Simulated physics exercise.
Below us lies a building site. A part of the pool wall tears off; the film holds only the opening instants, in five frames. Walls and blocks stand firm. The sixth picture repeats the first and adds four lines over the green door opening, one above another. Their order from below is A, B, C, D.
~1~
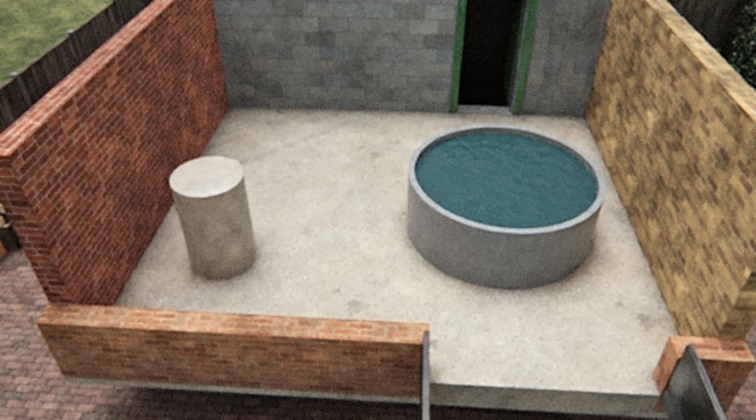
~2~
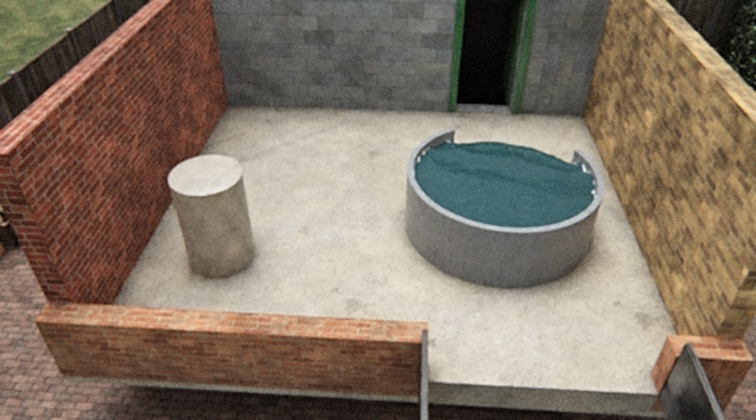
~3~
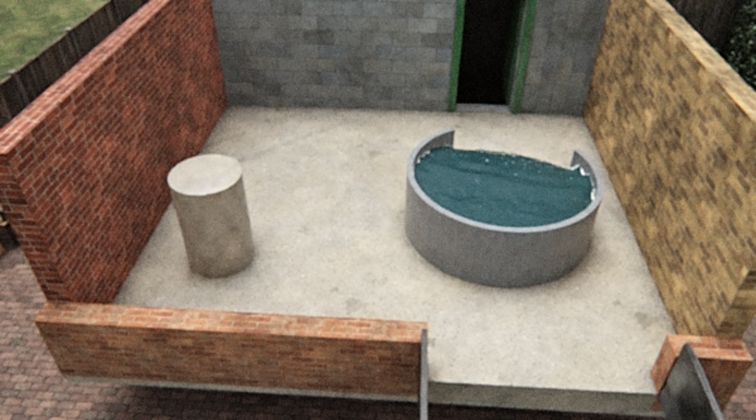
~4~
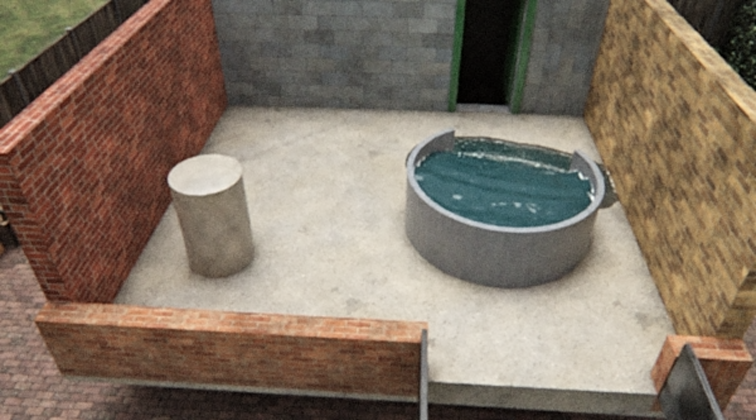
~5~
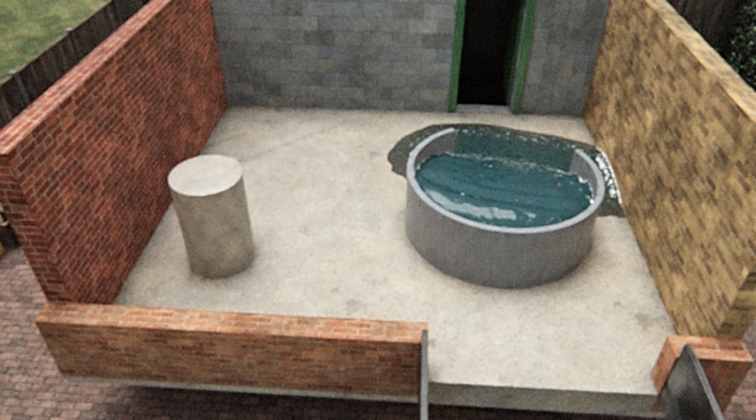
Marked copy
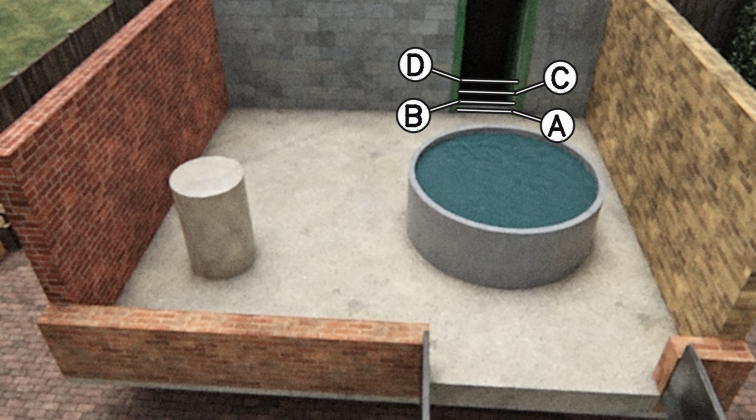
Water pours through a gap in the round pool's back rim and spreads behind it.
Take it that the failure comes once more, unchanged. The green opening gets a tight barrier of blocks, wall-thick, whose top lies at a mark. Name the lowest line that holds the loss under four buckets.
Line C.
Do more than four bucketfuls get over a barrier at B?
Yes, it does.
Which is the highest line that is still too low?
B.
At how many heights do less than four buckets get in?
Two of them.
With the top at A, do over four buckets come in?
Yes, that goes wrong.
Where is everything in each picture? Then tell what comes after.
In the first frame, water in the pool at rest, its middle at (504, 177); foot of the green doorway at (484, 114); open gate at (549, 326).
In the second frame, water covers 2 % of the ground, its front hidden from here.
In the third frame, water covers 6 % of the ground, its front hidden from here.
In the fourth frame, 11 % of the ground under water, visible out to (611, 195).
In the fifth frame, 17 % of the ground under water, visible out to (416, 134).
In white, A at (485, 110); B at (486, 102); C at (487, 92); D at (488, 80); from the bottom up A, B, C, D.
With A, dozens of bucketfuls pour in.
With B, some 20 bucketfuls get in.
With C, a bucket or two gets in.
With D, nothing gets over.
